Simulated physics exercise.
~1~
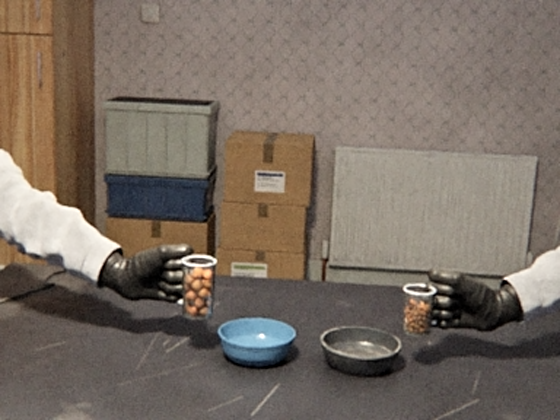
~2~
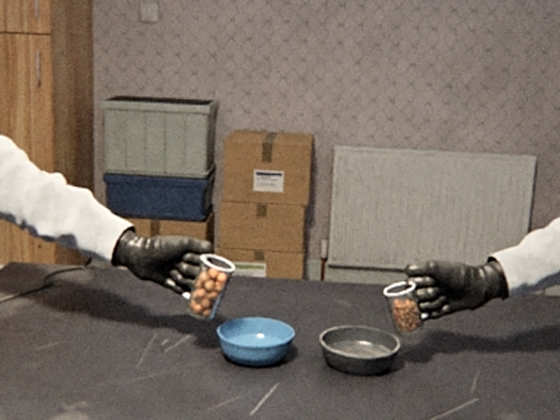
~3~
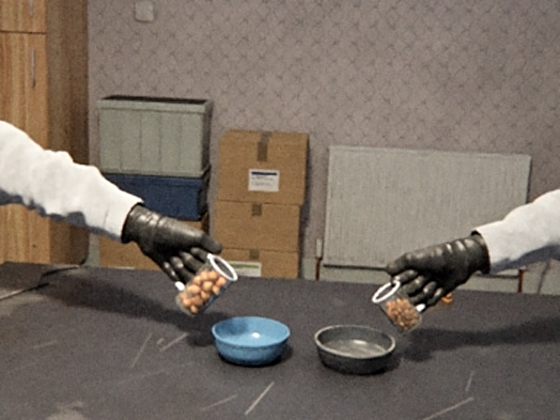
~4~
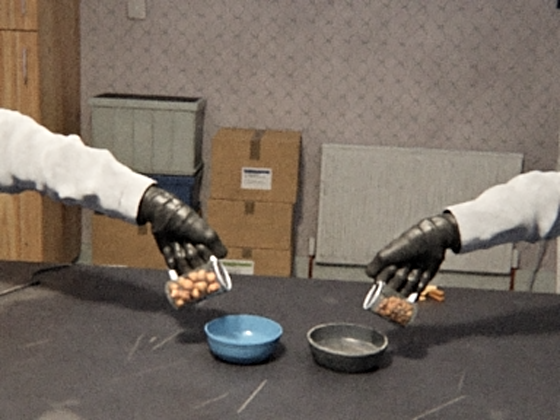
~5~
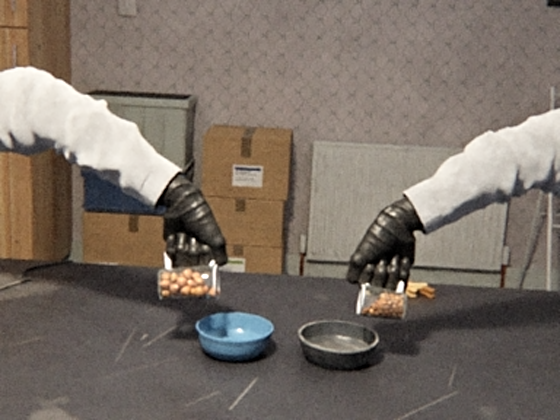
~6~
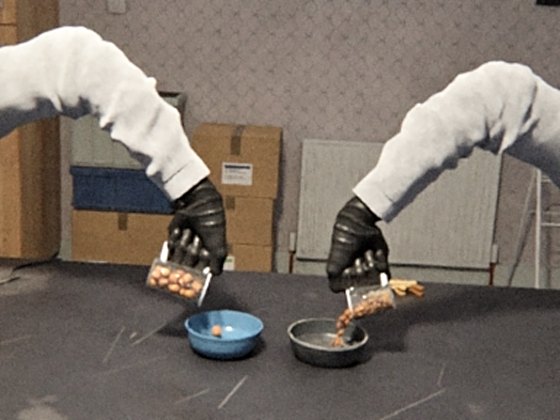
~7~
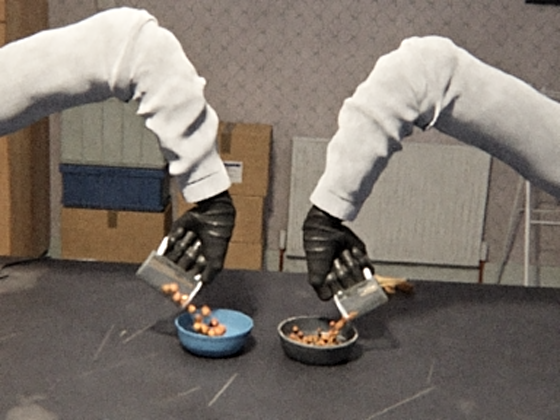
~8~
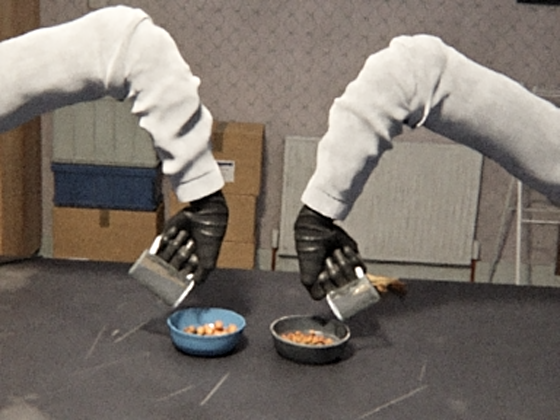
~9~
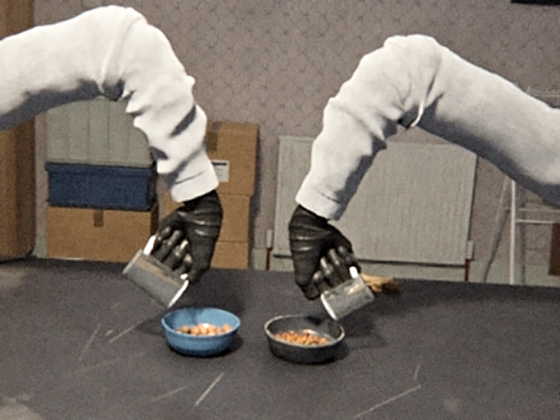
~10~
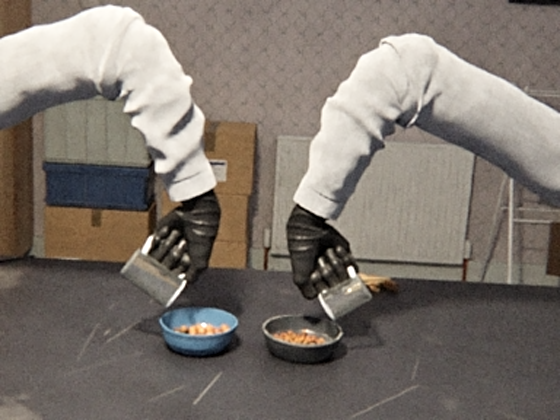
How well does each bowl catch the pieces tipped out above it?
Both bowls catch everything. The blue one on the left and the dark one on the right each hold all the pieces from the cup above, with none on the table around them.
